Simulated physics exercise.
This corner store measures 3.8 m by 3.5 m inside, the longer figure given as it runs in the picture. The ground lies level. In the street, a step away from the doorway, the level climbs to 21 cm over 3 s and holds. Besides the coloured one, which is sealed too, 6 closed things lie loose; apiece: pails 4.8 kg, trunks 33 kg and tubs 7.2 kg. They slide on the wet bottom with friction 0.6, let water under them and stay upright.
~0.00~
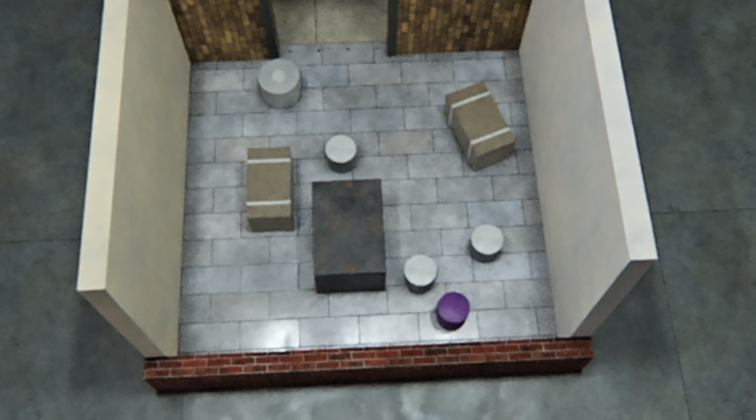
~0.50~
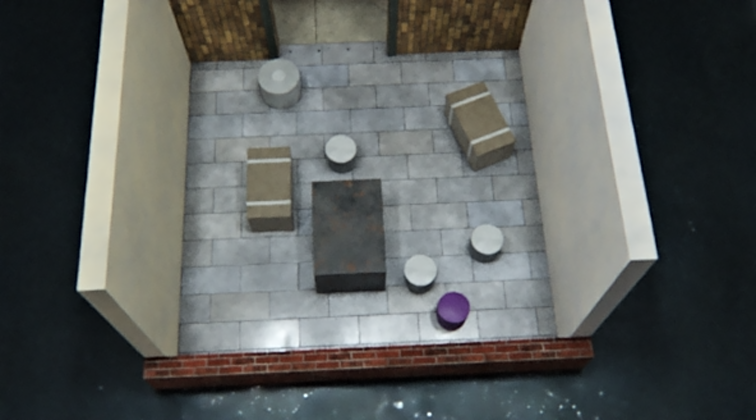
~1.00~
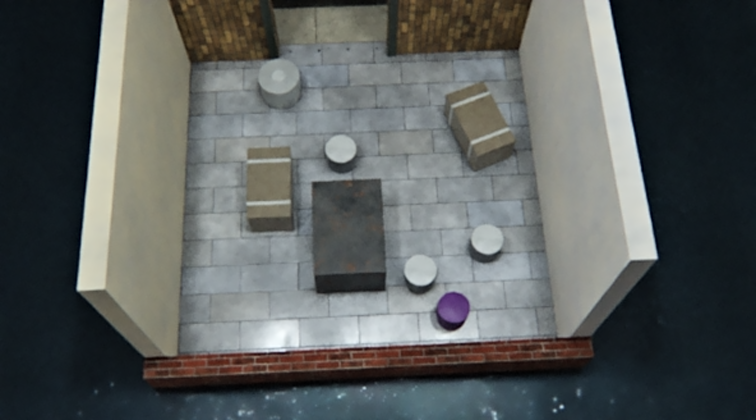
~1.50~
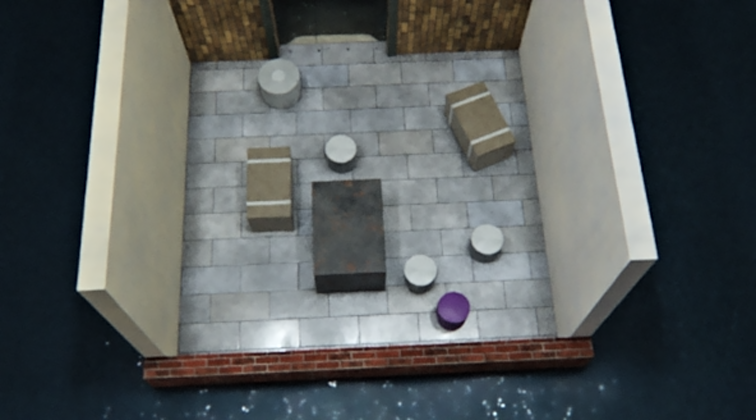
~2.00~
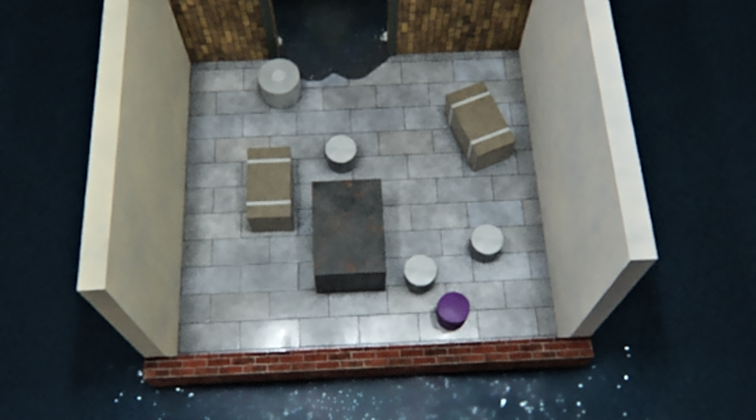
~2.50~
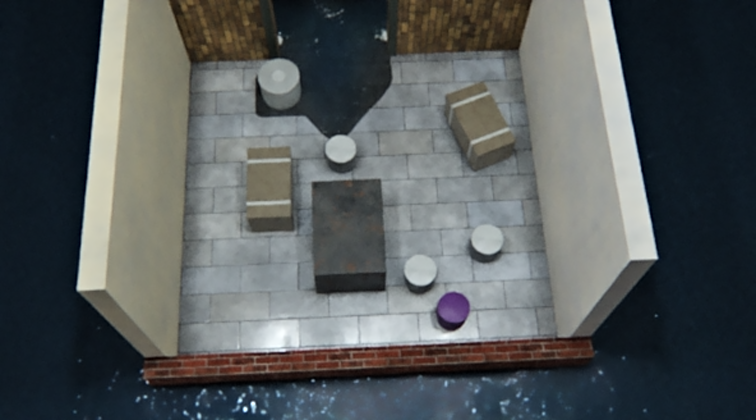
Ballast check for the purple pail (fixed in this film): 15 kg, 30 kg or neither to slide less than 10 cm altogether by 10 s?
For it, the lower weight is enough.
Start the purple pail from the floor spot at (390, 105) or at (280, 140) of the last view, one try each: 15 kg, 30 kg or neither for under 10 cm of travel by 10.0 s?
In that order: Either load holds; the smaller is enough.
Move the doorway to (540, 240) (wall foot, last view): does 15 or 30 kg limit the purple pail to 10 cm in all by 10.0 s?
In that case the smaller load will do.
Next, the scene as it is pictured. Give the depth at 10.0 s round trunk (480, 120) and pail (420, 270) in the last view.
About 8 and 11 cm.
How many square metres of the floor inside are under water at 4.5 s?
About 7.5 m2.
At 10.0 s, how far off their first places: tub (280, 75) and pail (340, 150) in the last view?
In that order: 60 cm, 250 cm.
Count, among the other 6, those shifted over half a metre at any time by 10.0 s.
That makes 5.
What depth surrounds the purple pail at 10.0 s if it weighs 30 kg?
About 14 cm.
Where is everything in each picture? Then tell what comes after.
In the first frame, the purple pail at (454, 307) rests on the ground; 0.0 m2 under water; 0 of 7 have shifted.
In the second frame, the purple pail at (454, 307) rests on the ground; 0.0 m2 under water; 0 of 7 have shifted.
In the third frame, the purple pail at (454, 307) rests on the ground; 0.0 m2 under water; 0 of 7 have shifted.
In the fourth frame, the purple pail at (454, 307), on the bottom; water covers 0.0 m2; 0 of 7 have shifted.
In the fifth frame, the purple pail at (454, 307), on the bottom; 0.2 m2 under water; 0 of 7 have shifted.
In the sixth frame, the purple pail at (454, 307), on the bottom; water covers 0.8 m2; 0 of 7 have shifted.
After 3.5 s the purple pail would be 0 cm from its start with 15 kg and 0 cm from its start with 30 kg; 0 cm of water round it then.
After 4.5 s the purple pail would be 0 cm from its start with 15 kg and 0 cm from its start with 30 kg; 1 cm of water round it then.
After 7.0 s the purple pail would be 0 cm from its start with 15 kg and 0 cm from its start with 30 kg; 8 cm of water round it then.
After 10.0 s the purple pail would be 1 cm from its start with 15 kg and 0 cm from its start with 30 kg; 14 cm of water round it then.
